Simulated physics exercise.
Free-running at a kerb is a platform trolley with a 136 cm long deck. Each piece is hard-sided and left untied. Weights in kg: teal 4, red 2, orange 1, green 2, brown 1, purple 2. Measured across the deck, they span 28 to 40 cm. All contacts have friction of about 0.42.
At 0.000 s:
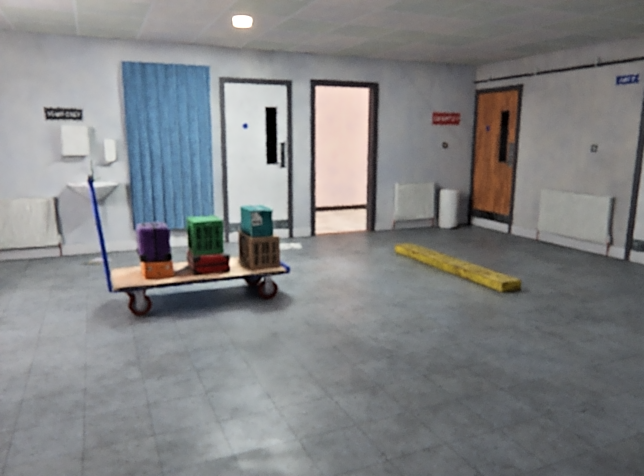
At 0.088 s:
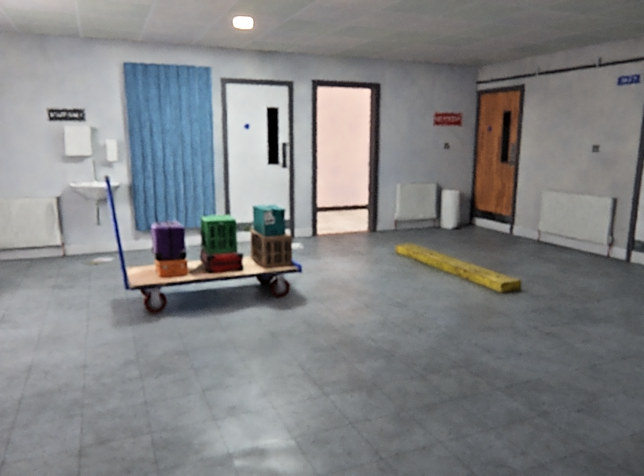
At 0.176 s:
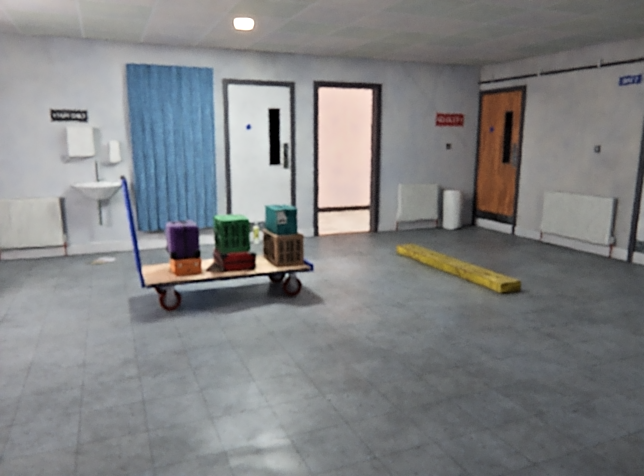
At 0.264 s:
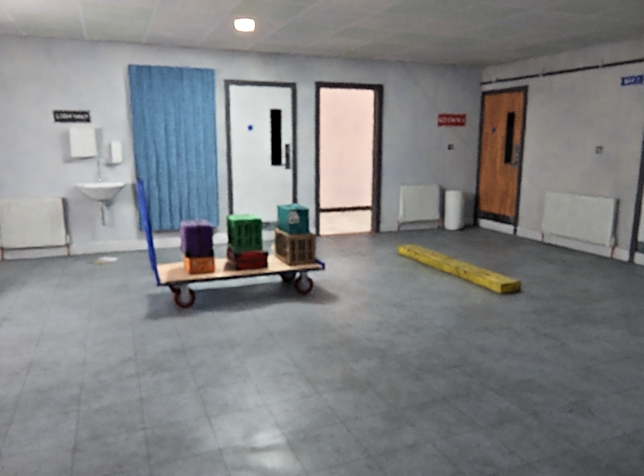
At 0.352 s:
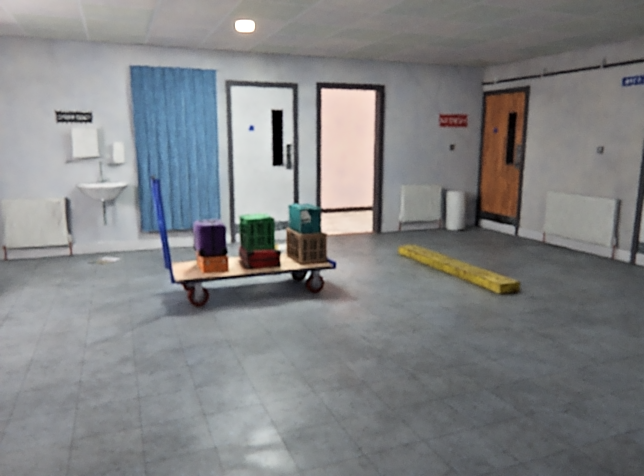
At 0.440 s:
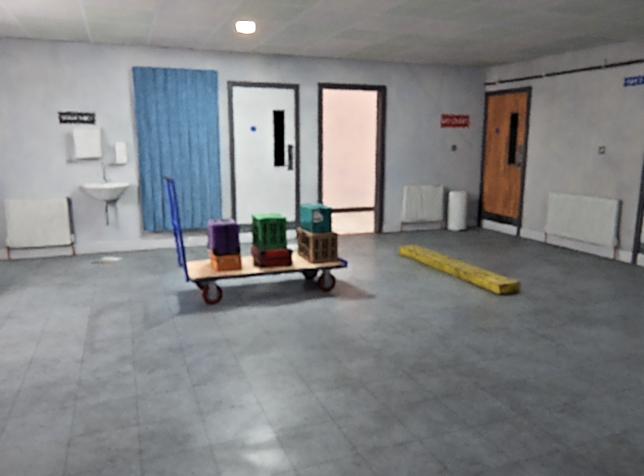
In this clip, a platform trolley with a blue handle, carrying purple, green, teal, orange, red and brown crates, rolls steadily a short way rightward across a grey tiled floor, while a yellow kerb lies still at right.
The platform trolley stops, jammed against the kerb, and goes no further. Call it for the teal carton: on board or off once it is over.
Off.
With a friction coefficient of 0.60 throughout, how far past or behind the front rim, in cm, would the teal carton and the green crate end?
In that case the teal one ends 40 cm past the rim and the green one 50 cm behind it.
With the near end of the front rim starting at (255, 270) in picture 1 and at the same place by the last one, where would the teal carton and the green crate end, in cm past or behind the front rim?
In that run, you'd see teal resting 70 cm beyond the front rim and green resting 40 cm back from it.
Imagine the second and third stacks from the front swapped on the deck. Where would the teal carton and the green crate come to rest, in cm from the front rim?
The teal one would come to rest 40 cm past the front rim, and green 80 cm behind it.
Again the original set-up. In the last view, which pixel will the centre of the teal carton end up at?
Roughly at (481, 258).
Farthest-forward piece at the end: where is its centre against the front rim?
Result: Centre approx. 40 cm past the front rim.
After 1.45 s the deck stops.
After 1.85 s the teal carton is 15 cm past the rim, tilted 45°, near (464, 215) in the last picture's view.
After 2.25 s the teal carton is 41 cm past the rim, tilted 90°, near (481, 258) in the last picture's view.
At rest, 2.5 s, past the rim, teal carton and brown crate; behind it, red suitcase, orange toolbox, green crate and purple suitcase.
